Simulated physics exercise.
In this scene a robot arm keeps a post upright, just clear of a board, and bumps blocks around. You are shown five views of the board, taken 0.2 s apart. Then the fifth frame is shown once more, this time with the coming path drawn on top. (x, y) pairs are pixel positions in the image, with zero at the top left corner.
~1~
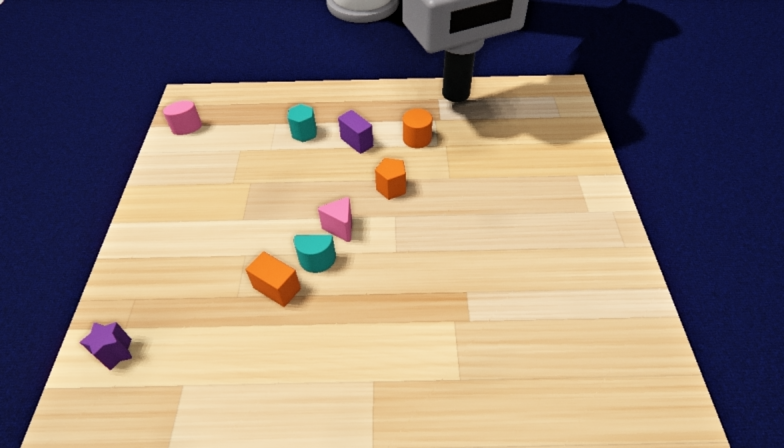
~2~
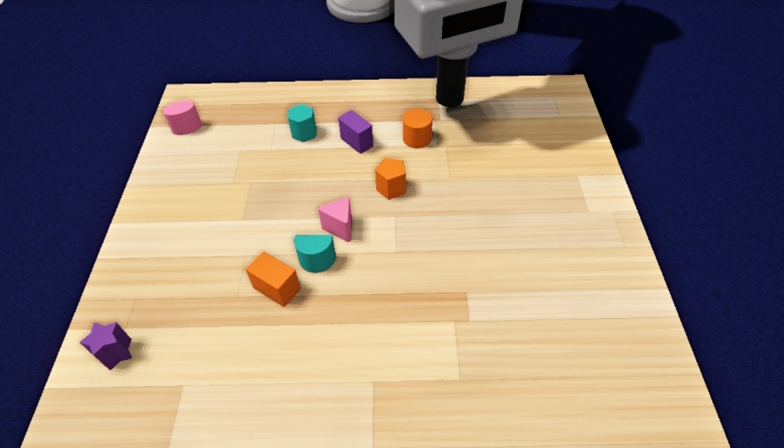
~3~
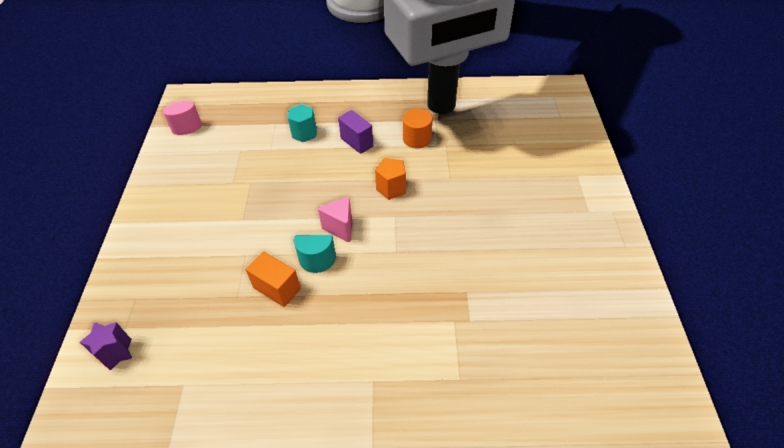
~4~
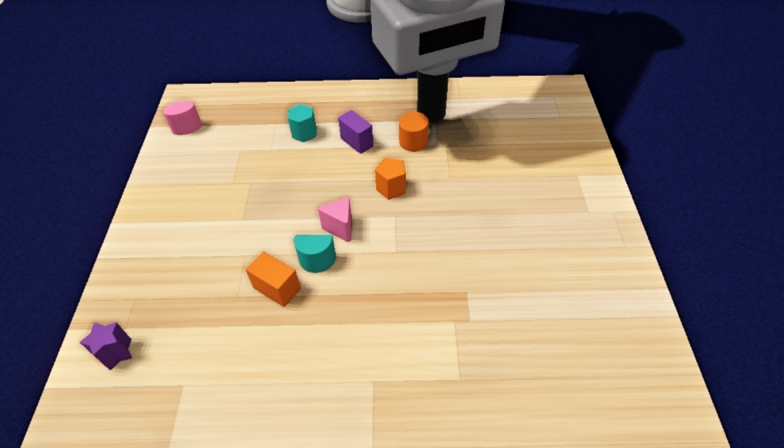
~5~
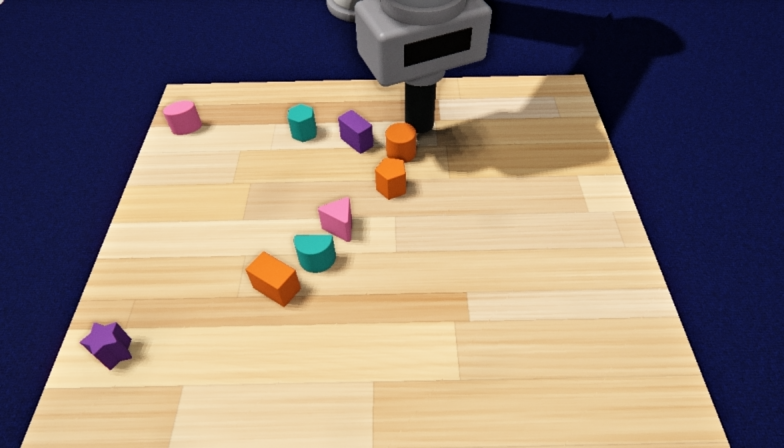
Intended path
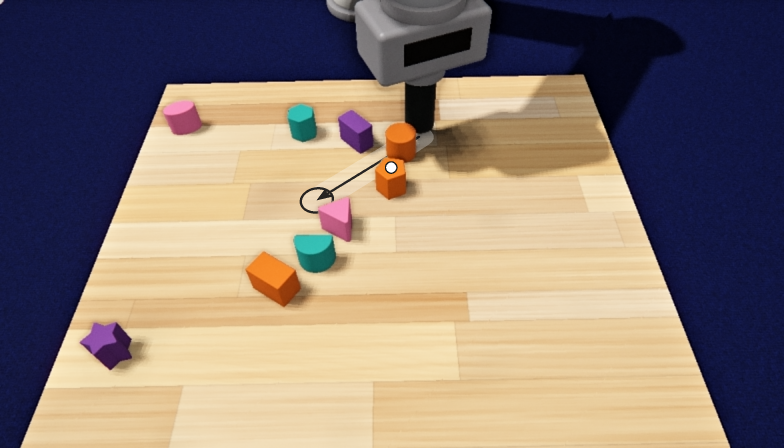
Robot arm with a black post moving down and left, nudging an orange round block toward the viewer on a wooden board.
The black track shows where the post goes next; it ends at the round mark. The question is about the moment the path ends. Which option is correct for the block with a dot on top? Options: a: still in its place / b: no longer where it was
The one that fits is b, no longer where it was.
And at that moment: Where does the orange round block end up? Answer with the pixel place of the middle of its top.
At the end it should sit near (327, 202).
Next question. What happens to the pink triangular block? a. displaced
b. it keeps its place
a
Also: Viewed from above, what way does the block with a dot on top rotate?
My answer: Anticlockwise.
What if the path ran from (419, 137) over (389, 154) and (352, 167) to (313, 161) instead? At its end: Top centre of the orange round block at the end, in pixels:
Pixel (346, 169).
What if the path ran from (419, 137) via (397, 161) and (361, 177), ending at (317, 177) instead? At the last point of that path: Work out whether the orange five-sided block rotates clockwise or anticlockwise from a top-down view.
The block spins anticlockwise.
The line goes straight from (419, 137) to (317, 200); the dot is on the orange five-sided block.
What follows on the original path. One third of the way, post at (386, 145); orange five-sided block at (388, 173), turned 35° anticlockwise; orange round block at (370, 156).
Two thirds of the way, post at (351, 166); orange five-sided block at (386, 175), turned 60° anticlockwise; orange round block at (343, 181).
At the end, post at (314, 188); pink triangular block at (341, 221); purple rectangle unmoved; orange five-sided block at (386, 175), turned 60° anticlockwise; orange round block at (327, 202).
